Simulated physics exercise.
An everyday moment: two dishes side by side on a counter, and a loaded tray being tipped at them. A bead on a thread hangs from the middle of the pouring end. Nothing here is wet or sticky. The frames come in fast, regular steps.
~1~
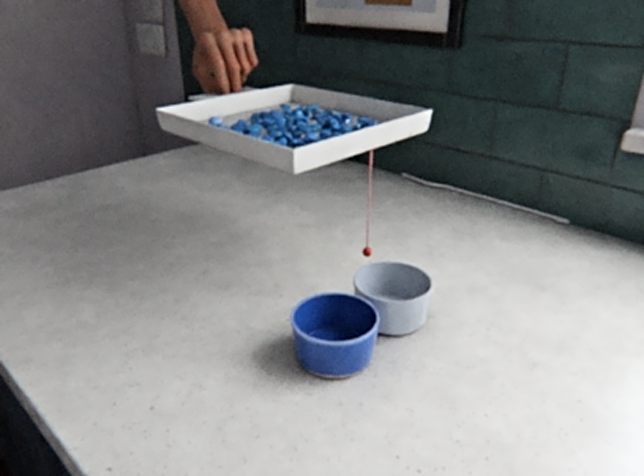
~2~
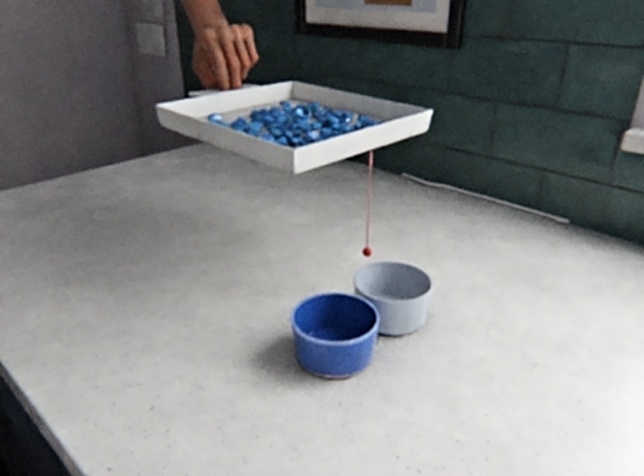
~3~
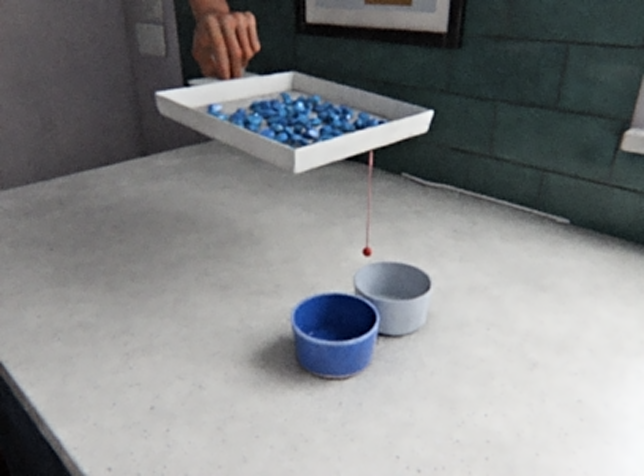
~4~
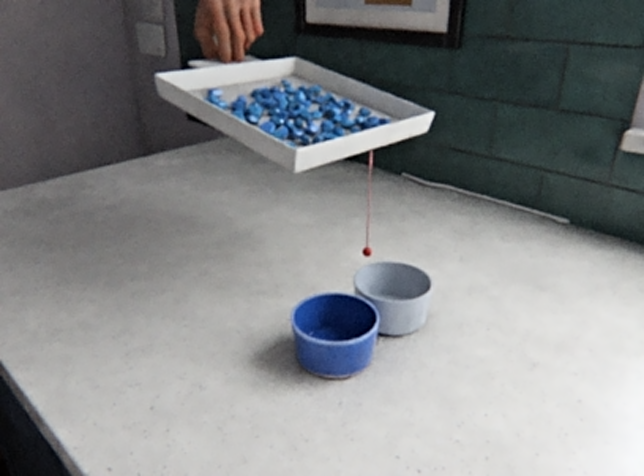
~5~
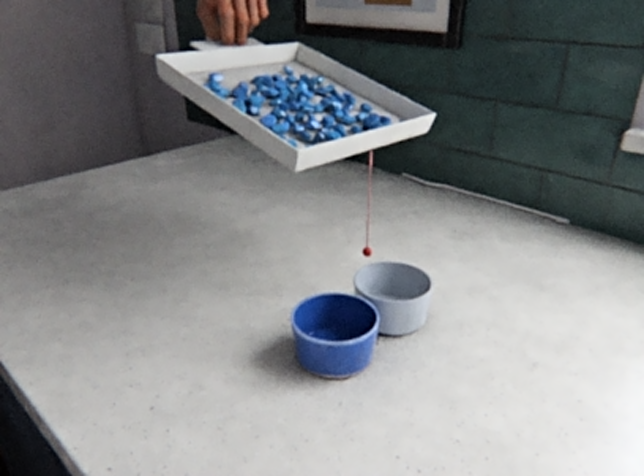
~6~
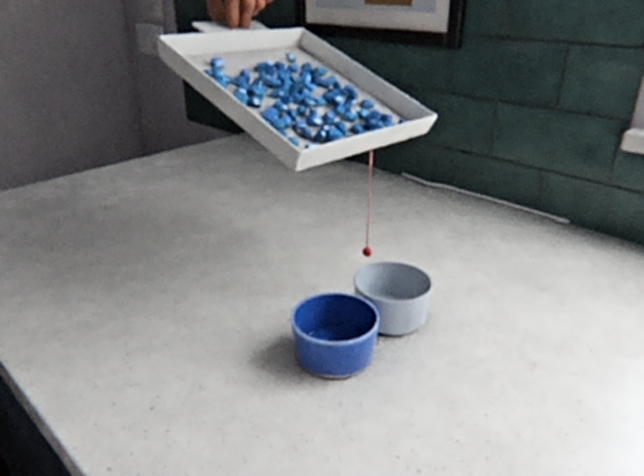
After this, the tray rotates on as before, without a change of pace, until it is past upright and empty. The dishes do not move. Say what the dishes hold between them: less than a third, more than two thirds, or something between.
They take from one third to two thirds between them.
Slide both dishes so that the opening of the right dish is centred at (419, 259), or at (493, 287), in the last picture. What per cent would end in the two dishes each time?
The first gives 60 %, the second 0 %.
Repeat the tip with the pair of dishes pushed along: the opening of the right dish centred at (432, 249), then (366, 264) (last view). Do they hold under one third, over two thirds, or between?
One: In the middle band. Two: Below one third.
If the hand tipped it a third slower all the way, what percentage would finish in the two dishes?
Some 40 per cent.
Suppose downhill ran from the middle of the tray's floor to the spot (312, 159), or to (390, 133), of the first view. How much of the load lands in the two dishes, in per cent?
In turn 40 and 0 in a hundred.
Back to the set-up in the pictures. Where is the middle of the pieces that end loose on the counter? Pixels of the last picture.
Close to (471, 301).
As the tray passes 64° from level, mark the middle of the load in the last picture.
Close to (371, 124).
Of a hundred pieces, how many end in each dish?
Left dish: 10 %, right dish: 30 %.
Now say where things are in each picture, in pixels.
In the first picture, corners of the pouring end at (294, 149) and (428, 110), level; middle of the load at (306, 129), aquarium stones; left dish at (367, 350); right dish at (424, 310); bead on its thread at (367, 252).
In the second picture, corners of the pouring end at (294, 148) and (428, 110), level; middle of the load at (306, 127).
In the third picture, corners of the pouring end at (295, 148) and (429, 111), tipped barely, level across its low end; middle of the load at (306, 123).
In the fourth picture, corners of the pouring end at (297, 148) and (431, 112), tipped a little, level across its low end; middle of the load at (307, 116).
In the fifth picture, corners of the pouring end at (299, 149) and (432, 113), tipped clearly, level across its low end; middle of the load at (308, 109).
In the sixth picture, corners of the pouring end at (301, 149) and (434, 114), tipped clearly, level across its low end; middle of the load at (310, 102); left dish at (367, 350); right dish at (424, 310).
Soon, tray tipped steeply; nearly all on the tray; a stray few in the air.
A while on, tray tipped past a quarter turn; about half on the tray; a stray few in the left dish; a small part in the right dish; about a quarter outside both; about a quarter in the air.
Towards the end, tray tipped past a quarter turn; a small part in the left dish; about a third in the right dish; about half outside both.
Finally, tray tipped past a quarter turn; a small part in the left dish; about a third in the right dish; about half outside both.
